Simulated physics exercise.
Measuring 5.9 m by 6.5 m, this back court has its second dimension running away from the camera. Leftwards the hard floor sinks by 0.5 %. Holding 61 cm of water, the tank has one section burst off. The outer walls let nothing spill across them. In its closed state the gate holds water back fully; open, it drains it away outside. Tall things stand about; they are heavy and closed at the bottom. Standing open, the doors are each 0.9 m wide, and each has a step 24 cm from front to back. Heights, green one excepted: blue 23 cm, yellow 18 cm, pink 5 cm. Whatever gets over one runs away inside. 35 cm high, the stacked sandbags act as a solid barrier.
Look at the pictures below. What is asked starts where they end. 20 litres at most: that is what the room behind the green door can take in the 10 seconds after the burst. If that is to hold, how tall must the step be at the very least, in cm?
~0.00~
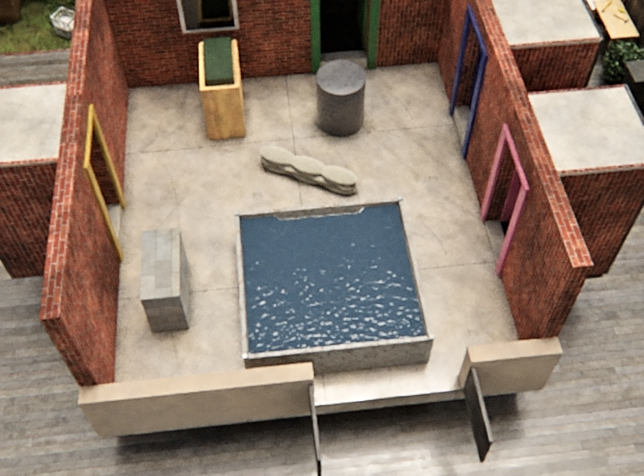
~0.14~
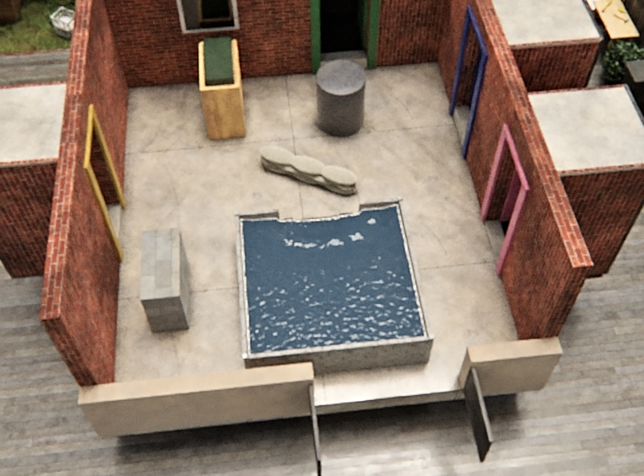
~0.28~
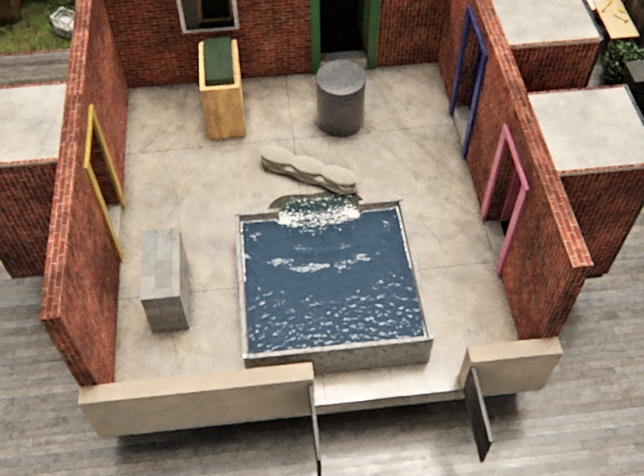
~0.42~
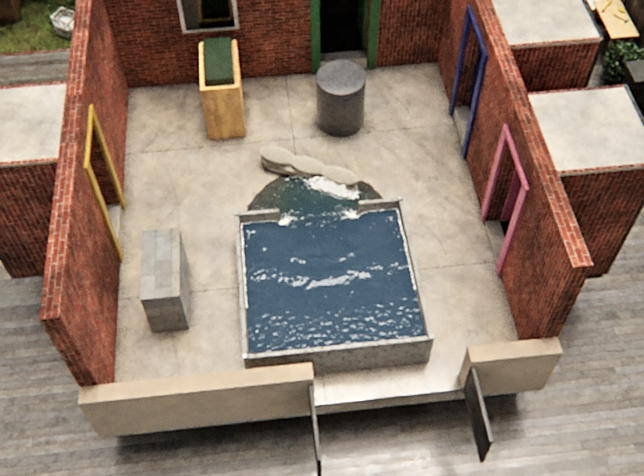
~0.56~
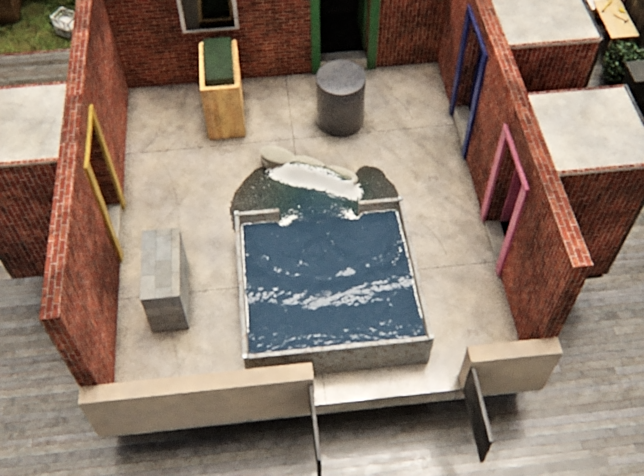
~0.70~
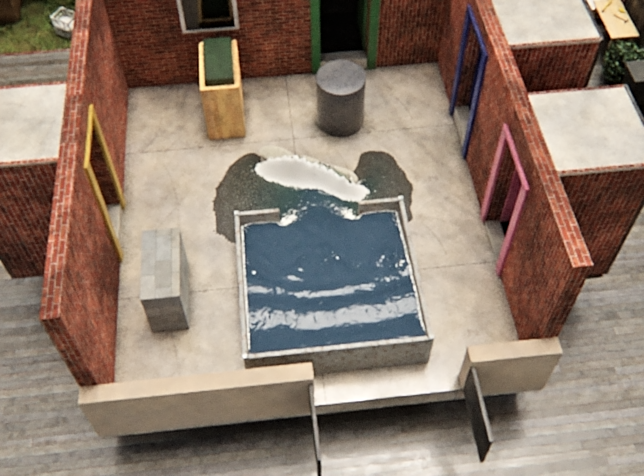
Close to 11 cm is just enough.
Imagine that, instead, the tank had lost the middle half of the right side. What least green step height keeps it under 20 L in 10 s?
A height of around 9.0 cm.
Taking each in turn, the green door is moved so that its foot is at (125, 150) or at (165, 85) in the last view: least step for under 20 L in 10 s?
You'd want roughly 21 cm there first, then roughly 21 cm.
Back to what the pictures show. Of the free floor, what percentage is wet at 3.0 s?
About 60 per cent.
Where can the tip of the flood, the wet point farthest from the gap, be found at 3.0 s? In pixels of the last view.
Around (129, 89).
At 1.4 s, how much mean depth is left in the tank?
Close to 46 cm deep on average.
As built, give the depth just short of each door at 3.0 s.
At the green door the depth is 0 cm, at blue 12 cm, at yellow 21 cm and at pink 8 cm.
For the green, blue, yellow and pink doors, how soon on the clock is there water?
The green door gets it at 3.6 s, the blue door at 1.6 s, the yellow door at 1.8 s and the pink door at 2.2 s.
After 1.4 s water covers 30 % of the floor, deepest (48 cm) near (340, 196); it has not reached the green door.
After 3.0 s water covers 60 % of the floor, deepest (33 cm) near (329, 198); it has not reached the green door.
After 10.0 s water covers 95 % of the floor, deepest (16 cm) near (114, 410); 9 cm at the green door, 0 litres in over its 25 cm step.
At the green door as built, the water arrived by 3.6 s and peaked near 17 cm at 5.6 s.
With a step of 9 cm, 43 litres would have come in within the 10 s; with 14 cm, 7 litres. So under 20 litres takes about 11 cm.
